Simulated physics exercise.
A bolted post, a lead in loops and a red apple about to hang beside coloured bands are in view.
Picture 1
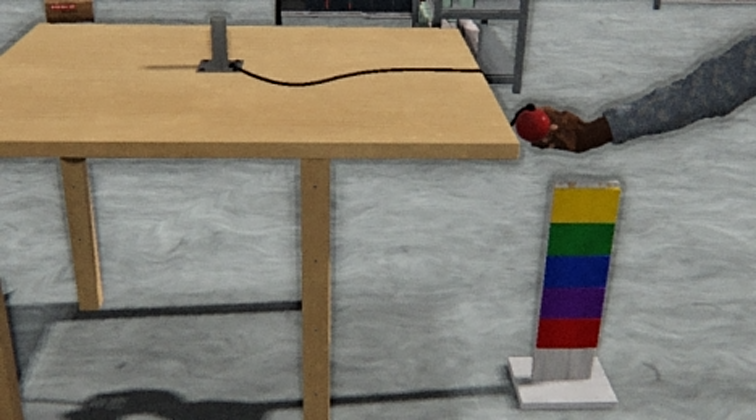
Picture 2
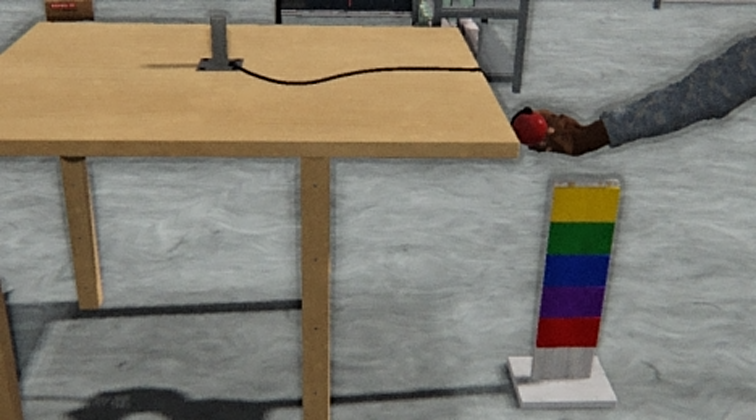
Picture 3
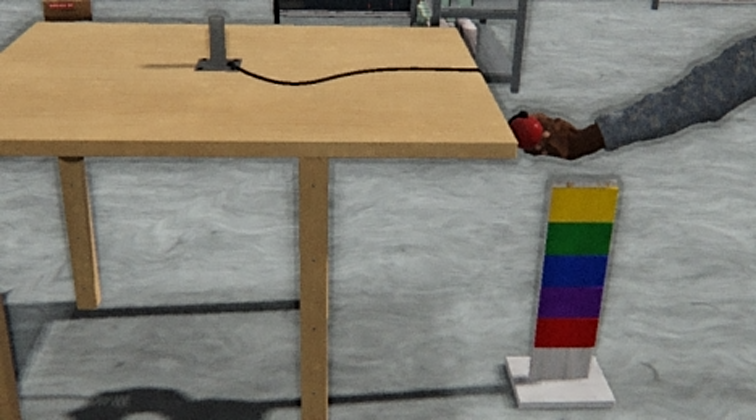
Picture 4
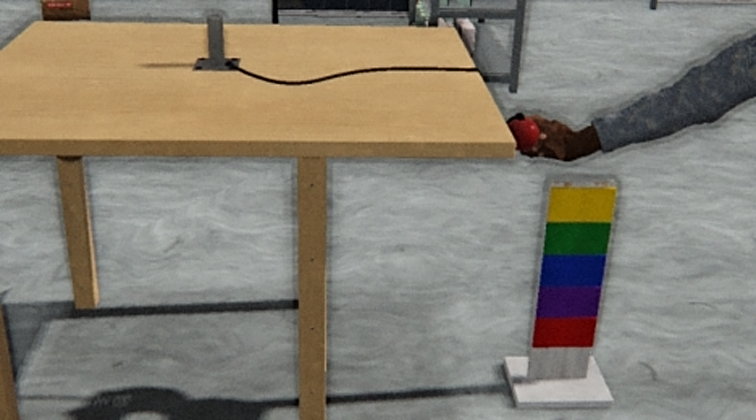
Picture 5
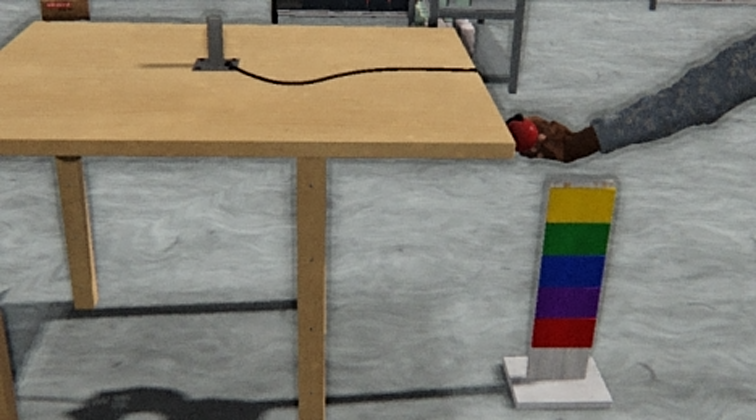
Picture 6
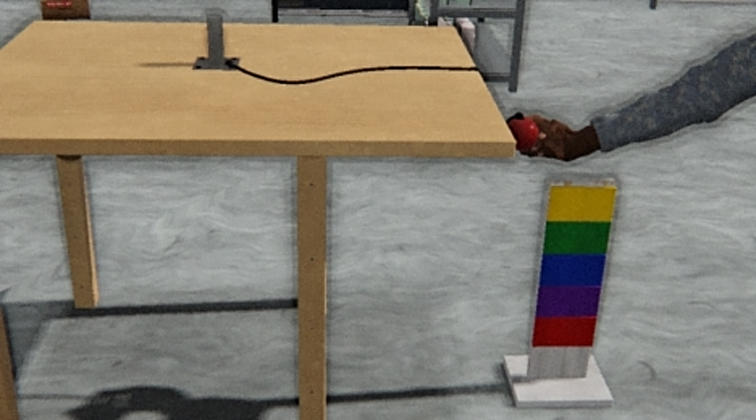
In a room with a pale, streaked grey floor, seen from slightly above, a light wooden table fills the left side, with a small dark stand and a black lead curving across its top. At the right, a grey-sleeved arm holds a red apple by the table's corner, above an upright board banded yellow, green, blue, purple and red. The hand shifts very slightly left and down, then stays nearly still, while the view barely drifts.
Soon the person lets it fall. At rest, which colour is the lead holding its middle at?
Green.
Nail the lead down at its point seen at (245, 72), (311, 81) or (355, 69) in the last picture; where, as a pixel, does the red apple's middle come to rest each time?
Going through the tries, I'd expect close to (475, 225), (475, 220) and lastly (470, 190).
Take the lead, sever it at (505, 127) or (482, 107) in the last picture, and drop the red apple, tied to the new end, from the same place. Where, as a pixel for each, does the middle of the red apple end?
Case by case: (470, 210), then (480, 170).
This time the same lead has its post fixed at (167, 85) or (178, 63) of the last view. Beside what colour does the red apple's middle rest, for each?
For the first spot, yellow; for the second, yellow.
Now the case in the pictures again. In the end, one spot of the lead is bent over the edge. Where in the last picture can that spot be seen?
It's the piece you see at (438, 69).
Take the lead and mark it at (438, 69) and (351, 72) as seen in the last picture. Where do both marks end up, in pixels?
The first at (481, 81), the second at (390, 72).
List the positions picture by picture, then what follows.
The first picture shows red apple (533, 126); yellow (586, 207); green (582, 240); blue (577, 273); purple (573, 304); red (569, 334).
The second picture shows red apple (530, 129); lead through (249, 73) (310, 83) (371, 71) (442, 69) (485, 105).
The third picture shows red apple (525, 133).
The fourth picture shows red apple (522, 134); lead through (246, 73) (307, 83) (368, 71) (438, 69) (480, 106).
The fifth picture shows red apple (521, 135).
The sixth picture shows red apple (521, 134); lead through (246, 72) (307, 82) (367, 70) (438, 69) (481, 105).
A little later, apple near (506, 237); level with green.
Next, apple near (445, 221); level with green.
Later still, apple near (480, 235); level with green.
When it is over, apple near (473, 235); level with green. The lead holds its middle at green.
